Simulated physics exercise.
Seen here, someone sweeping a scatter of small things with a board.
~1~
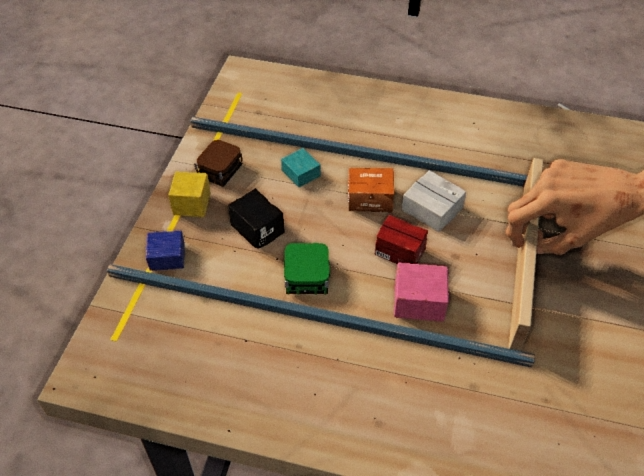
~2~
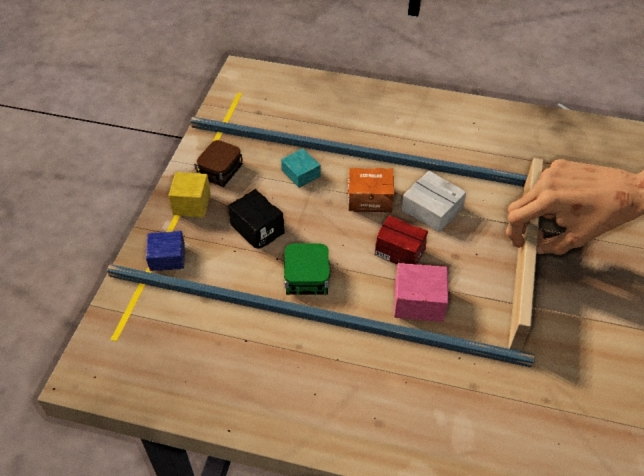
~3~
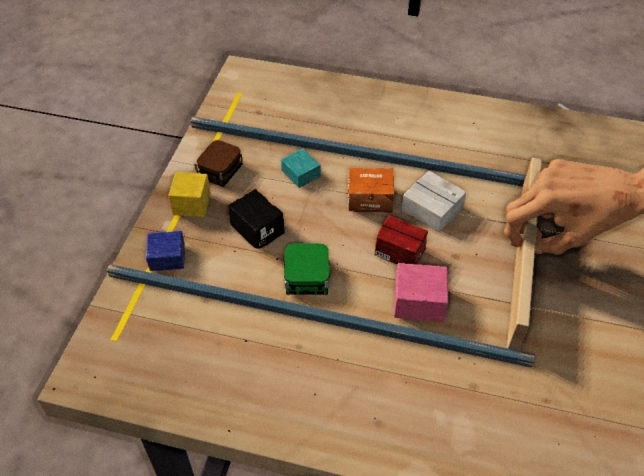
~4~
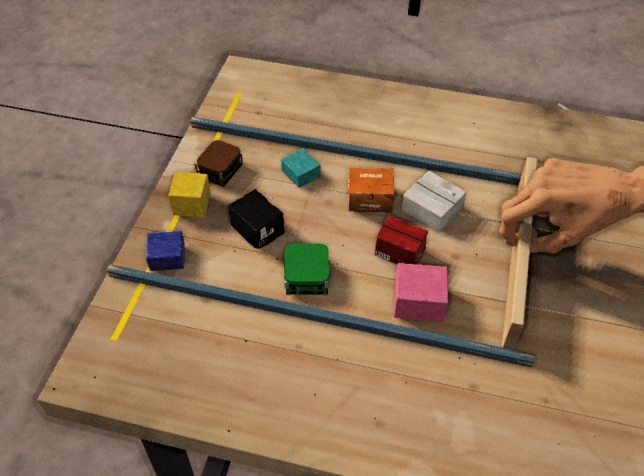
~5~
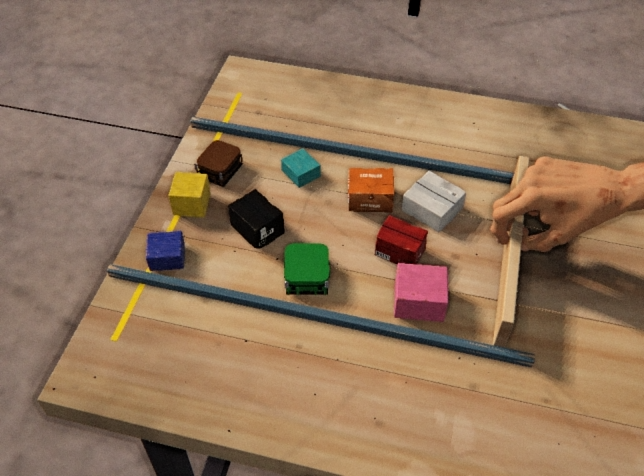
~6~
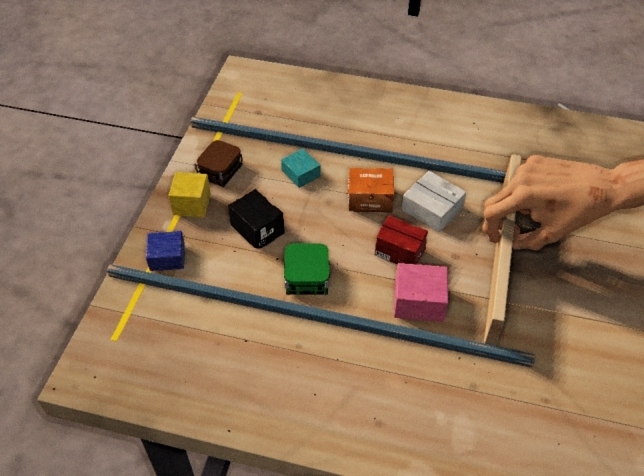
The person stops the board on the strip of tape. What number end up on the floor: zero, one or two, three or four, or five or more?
As it turns out, the number that fall off is five or more.
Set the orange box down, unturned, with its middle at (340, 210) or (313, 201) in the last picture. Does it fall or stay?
Place by place, it comes down; goes over.
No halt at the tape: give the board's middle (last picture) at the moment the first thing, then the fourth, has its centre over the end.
At (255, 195) for the first, at (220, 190) for the fourth.
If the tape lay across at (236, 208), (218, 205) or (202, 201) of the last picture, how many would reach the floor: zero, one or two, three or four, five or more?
For each place: Either three or four; three to four; five or over.
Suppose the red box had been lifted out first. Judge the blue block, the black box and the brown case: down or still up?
The blue block comes down, the black box holds on, the brown case comes down.
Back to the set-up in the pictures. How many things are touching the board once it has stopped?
In contact: 4.
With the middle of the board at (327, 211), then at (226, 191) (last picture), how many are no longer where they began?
First 7, then 10.
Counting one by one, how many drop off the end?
Fallen: 6.
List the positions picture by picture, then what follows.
Yellow block (190, 195); blue block (166, 251); brown case (219, 163); board (527, 249); tape (186, 198), in the first picture.
Blue block (166, 251); pink block (421, 292), in the second picture.
Brown case (220, 164); red box (401, 243), in the third picture.
Yellow block (190, 195); green case (307, 270), in the fourth picture.
Blue block (166, 251); turquoise block (301, 168), in the fifth picture.
Yellow block (190, 195); blue block (166, 251); brown case (220, 164); board (504, 244); tape (186, 198), in the sixth picture.
Soon after, none off yet; yellow block at rest near (190, 195); blue block at rest near (166, 251); brown case at rest near (220, 164).
In the end, the number that fall off is five or more; gone, orange box, green case, black box, brown case, blue block and yellow block.
